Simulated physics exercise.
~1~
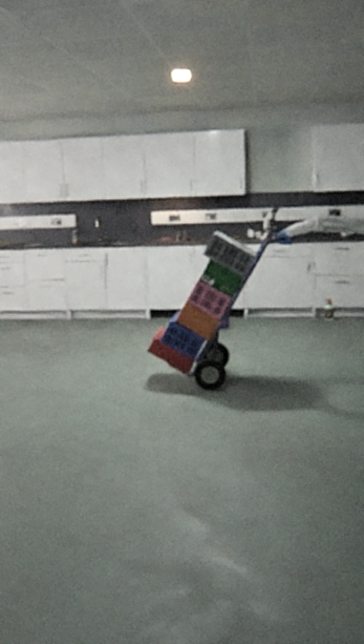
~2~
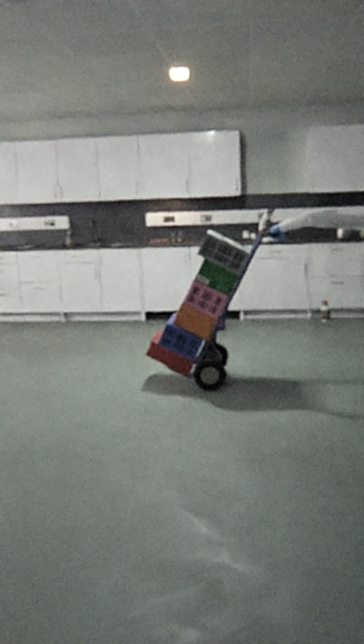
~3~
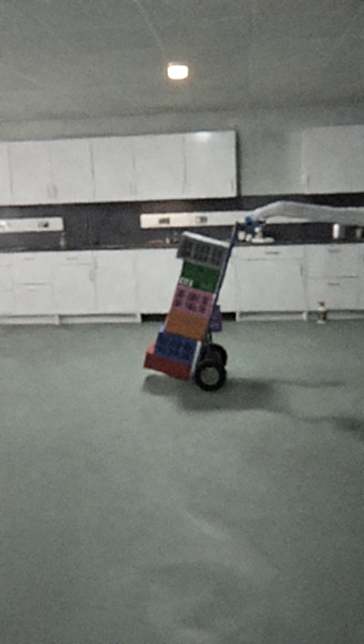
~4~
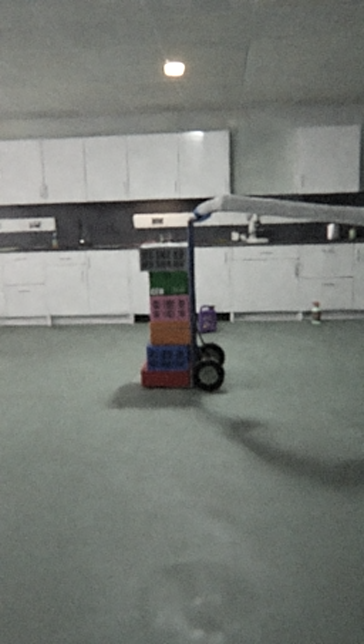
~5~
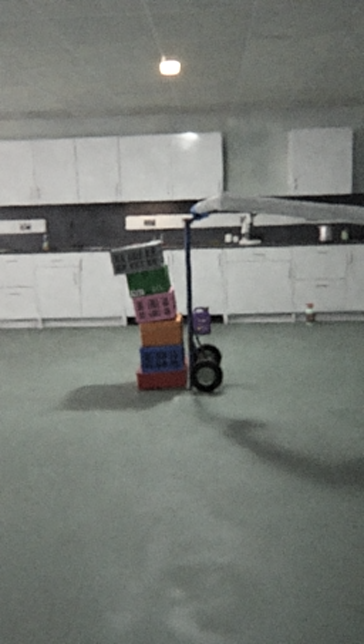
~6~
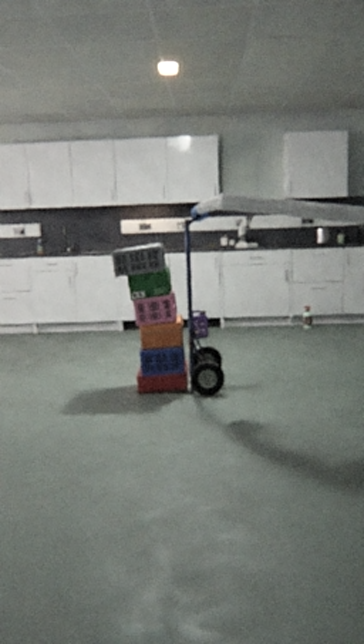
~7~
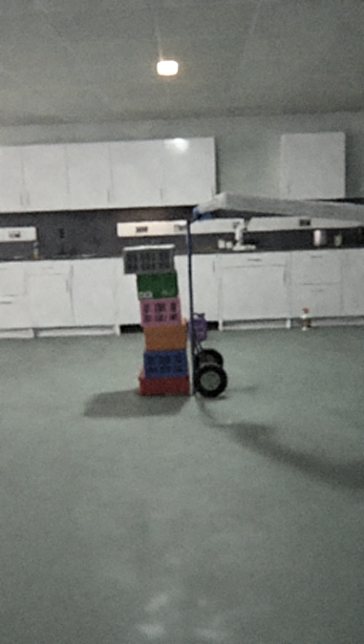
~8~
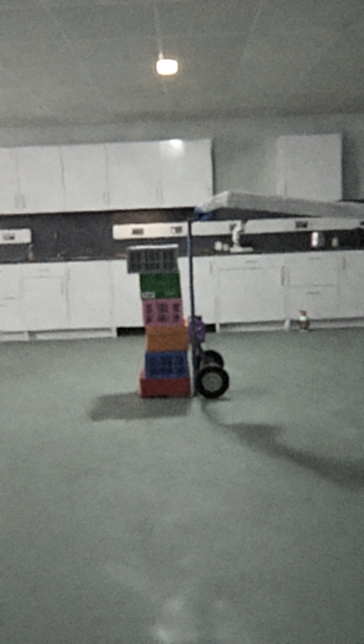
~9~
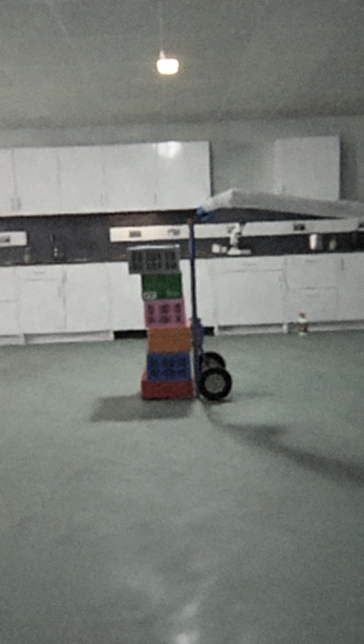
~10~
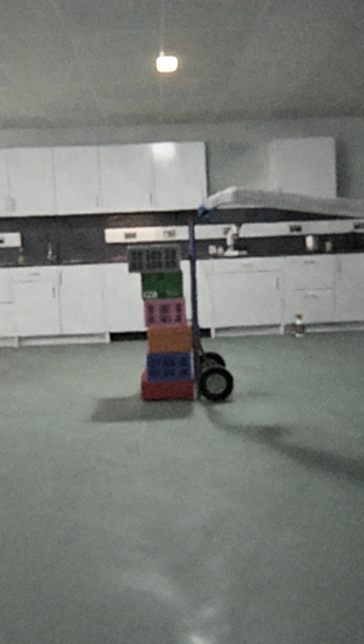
We see a pale arm swing a tilted two-wheeled hand truck upright, carrying a stack of six coloured crates and boxes. The upper items lean left away from the frame, then rock back, and the stack comes to rest slightly uneven but still standing, the grey crate on top.
